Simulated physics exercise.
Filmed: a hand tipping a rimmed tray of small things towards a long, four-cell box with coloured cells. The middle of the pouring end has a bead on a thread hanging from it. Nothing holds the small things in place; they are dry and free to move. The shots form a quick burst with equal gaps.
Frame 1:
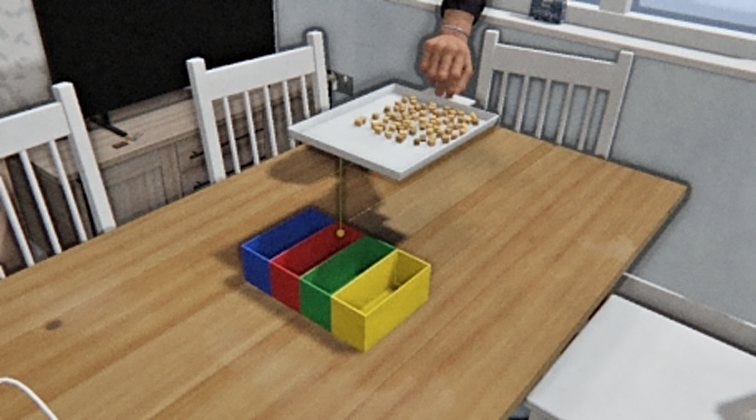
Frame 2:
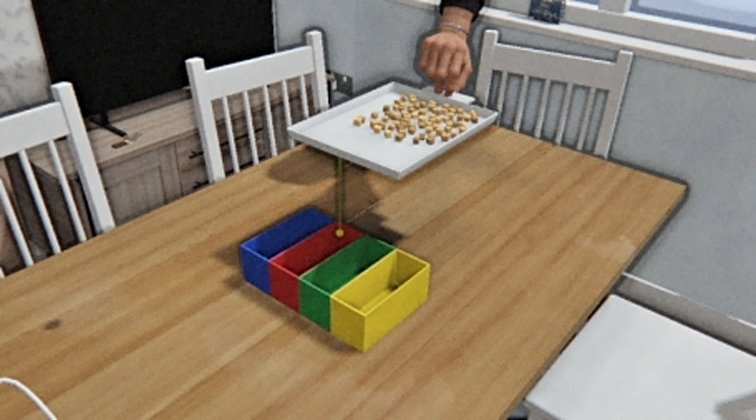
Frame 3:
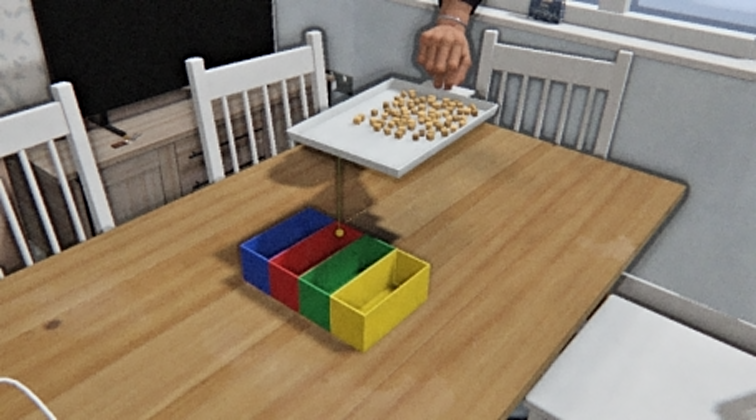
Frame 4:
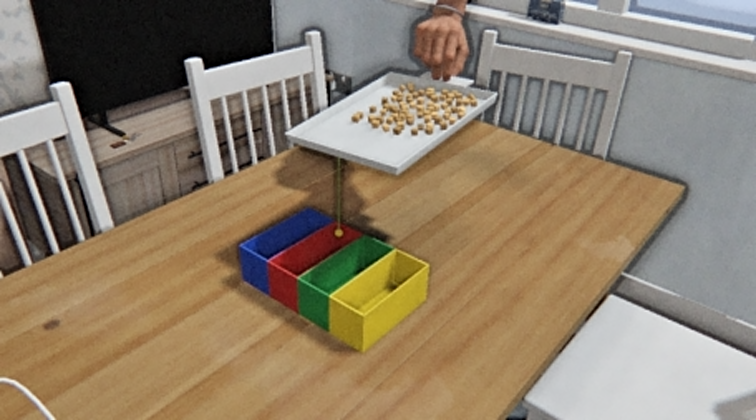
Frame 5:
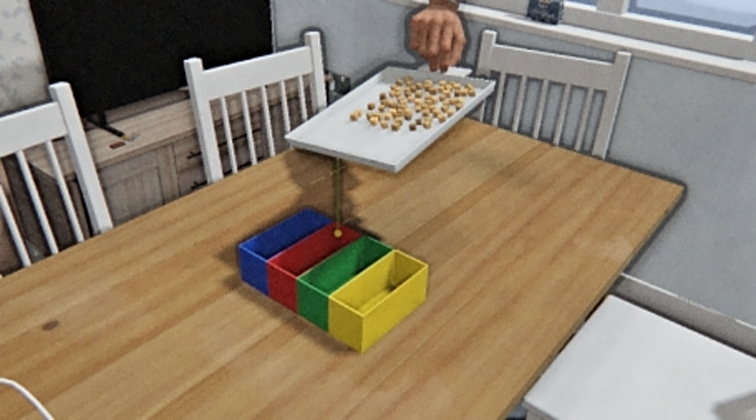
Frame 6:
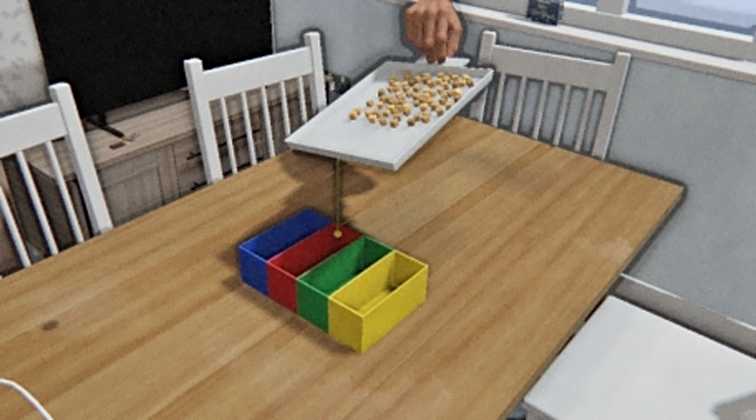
A hand held a white rimmed tray of small wooden cubes above a box with blue, red, green and yellow cells, then gradually raised the far end so the tray sloped toward the left.
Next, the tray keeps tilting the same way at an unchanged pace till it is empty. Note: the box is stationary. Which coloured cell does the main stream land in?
The main stream lands in the blue cell.
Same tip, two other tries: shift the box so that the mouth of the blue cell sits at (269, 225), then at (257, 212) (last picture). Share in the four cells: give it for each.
You'd get 90 per cent first and 90 per cent second.
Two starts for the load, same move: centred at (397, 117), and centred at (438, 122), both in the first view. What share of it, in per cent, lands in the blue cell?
Estimate: 50 % first, 50 % second.
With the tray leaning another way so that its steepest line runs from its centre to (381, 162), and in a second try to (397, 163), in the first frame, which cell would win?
Try 1 - the yellow cell; try 2 - yellow.
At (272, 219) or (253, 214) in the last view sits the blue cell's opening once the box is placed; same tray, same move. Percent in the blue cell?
It comes to roughly 50 per cent in one try and roughly 10 per cent in the next.
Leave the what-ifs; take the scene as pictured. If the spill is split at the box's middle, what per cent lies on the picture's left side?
Around 90 per cent, I reckon.
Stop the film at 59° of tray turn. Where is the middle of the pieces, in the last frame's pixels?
Look close to (317, 135) in the last picture.
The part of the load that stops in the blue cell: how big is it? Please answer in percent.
I'd estimate near 50 per cent.
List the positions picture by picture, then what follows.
In the first picture, corners of the pouring end at (292, 128) and (400, 170), level; middle of the load at (423, 121), small wooden cubes; bead on its thread at (341, 233); blue cell at (257, 267); red cell at (285, 284); green cell at (316, 302); yellow cell at (348, 321).
In the second picture, corners of the pouring end at (291, 128) and (399, 170), level; middle of the load at (422, 120).
In the third picture, corners of the pouring end at (290, 130) and (398, 168), tipped barely, lowest at the left corner; middle of the load at (422, 115).
In the fourth picture, corners of the pouring end at (289, 133) and (396, 165), tipped a little, lowest at the left corner; middle of the load at (420, 109).
In the fifth picture, corners of the pouring end at (288, 136) and (394, 163), tipped a little, lowest at the left corner; middle of the load at (419, 103).
In the sixth picture, corners of the pouring end at (288, 139) and (393, 161), tipped clearly, lowest at the left corner; middle of the load at (417, 97); blue cell at (254, 268); red cell at (282, 285); green cell at (313, 303); yellow cell at (346, 322).
Soon after the last picture, tray tipped steeply; most on the tray; a small part falling or outside the box.
A little later, tray tipped right over; about half on the tray; a small part in the blue cell; a stray few in the red cell; about a third falling or outside the box.
Later still, tray tipped past a quarter turn; about half in the blue cell; a small part in the red cell; about half falling or outside the box.
At rest, tray tipped past a quarter turn; about half in the blue cell; a small part in the red cell; none in the yellow cell; none in the green cell; about half outside the box.
